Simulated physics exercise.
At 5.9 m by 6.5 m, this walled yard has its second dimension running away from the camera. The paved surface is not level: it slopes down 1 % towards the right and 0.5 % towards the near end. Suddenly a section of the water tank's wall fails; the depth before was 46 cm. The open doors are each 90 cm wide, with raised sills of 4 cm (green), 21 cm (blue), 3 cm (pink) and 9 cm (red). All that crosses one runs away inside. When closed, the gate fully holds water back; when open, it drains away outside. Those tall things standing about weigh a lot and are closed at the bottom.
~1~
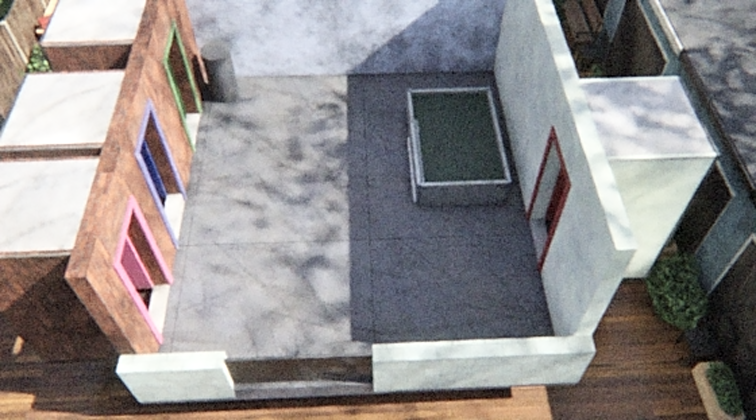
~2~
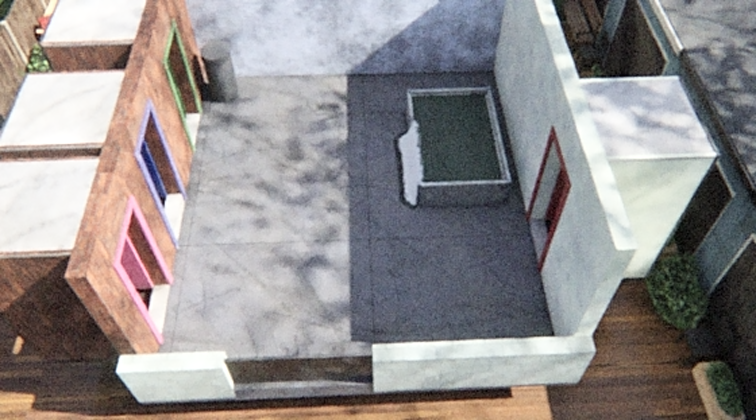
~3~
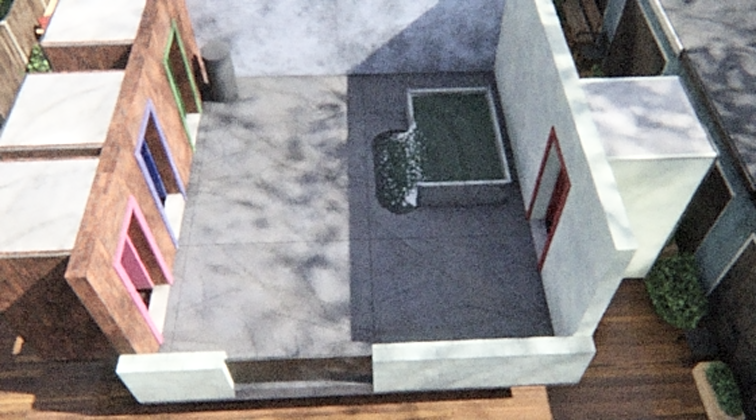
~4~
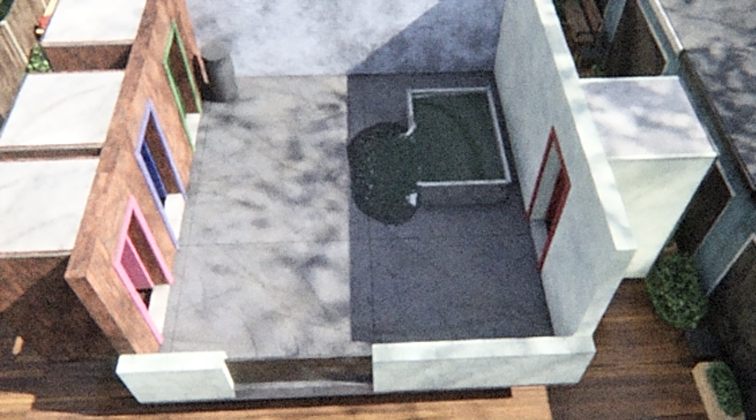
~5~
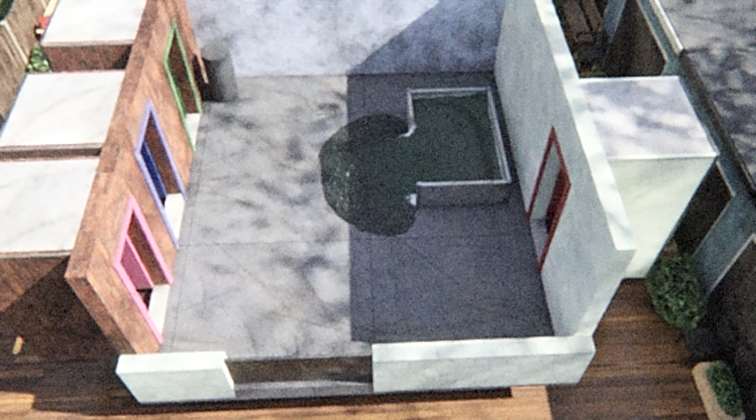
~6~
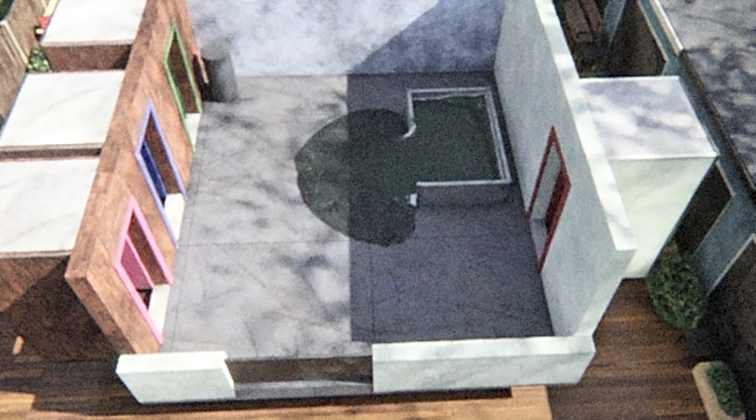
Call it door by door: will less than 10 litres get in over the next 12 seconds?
Green door - no, 10 litres or more; blue door - yes, less; pink door - no, 10 litres or more; red door - yes, less.
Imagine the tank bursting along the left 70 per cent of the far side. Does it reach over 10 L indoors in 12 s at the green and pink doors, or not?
Versus the limit - green: Exceeded, pink: Within.
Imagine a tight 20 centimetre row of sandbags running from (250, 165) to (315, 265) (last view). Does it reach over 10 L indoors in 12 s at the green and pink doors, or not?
Note - green: Limit exceeded; pink: Limit held.
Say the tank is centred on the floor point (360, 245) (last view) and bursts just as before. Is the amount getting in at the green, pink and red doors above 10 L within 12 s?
Green: Within limit; pink: Too much; red: Within limit.
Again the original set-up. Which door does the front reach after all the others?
I'd say the red one.
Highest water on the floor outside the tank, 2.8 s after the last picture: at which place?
It's at about (155, 376) in the last picture.
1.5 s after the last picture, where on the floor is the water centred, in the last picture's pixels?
Roughly (364, 173).
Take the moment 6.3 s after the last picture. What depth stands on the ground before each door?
You'd get green at 5 cm, blue at 4 cm, pink at 6 cm, and red at 0 cm.
Then, 0.7 s after the last picture water covers 30 % of the floor and is deepest (23 cm) near (412, 185); green door not reached, blue door not reached, pink door not reached, red door not reached.
Then, 1.5 s after the last picture water covers 45 % of the floor and is deepest (18 cm) near (180, 234); green door 10 cm at the sill, 4 L in, blue door 17 cm at the sill, 0 L in, pink door not reached, red door not reached.
Then, 2.8 s after the last picture water covers 60 % of the floor and is deepest (25 cm) near (155, 376); green door 10 cm at the sill, 44 L in, blue door 12 cm at the sill, 0 L in, pink door 8 cm at the sill, 13 L in, red door not reached.
Then, 6.3 s after the last picture water covers 80 % of the floor and is deepest (8 cm) near (205, 374); green door 5 cm at the sill, 74 L in, blue door 4 cm at the sill, 0 L in, pink door 6 cm at the sill, 48 L in, red door not reached.
Then, 11.3 s after the last picture water covers 90 % of the floor and is deepest (10 cm) near (553, 361); green door 1 cm at the sill, 75 L in, blue door 2 cm at the sill, 0 L in, pink door 3 cm at the sill, 60 L in, red door 6 cm at the sill, 0 L in.
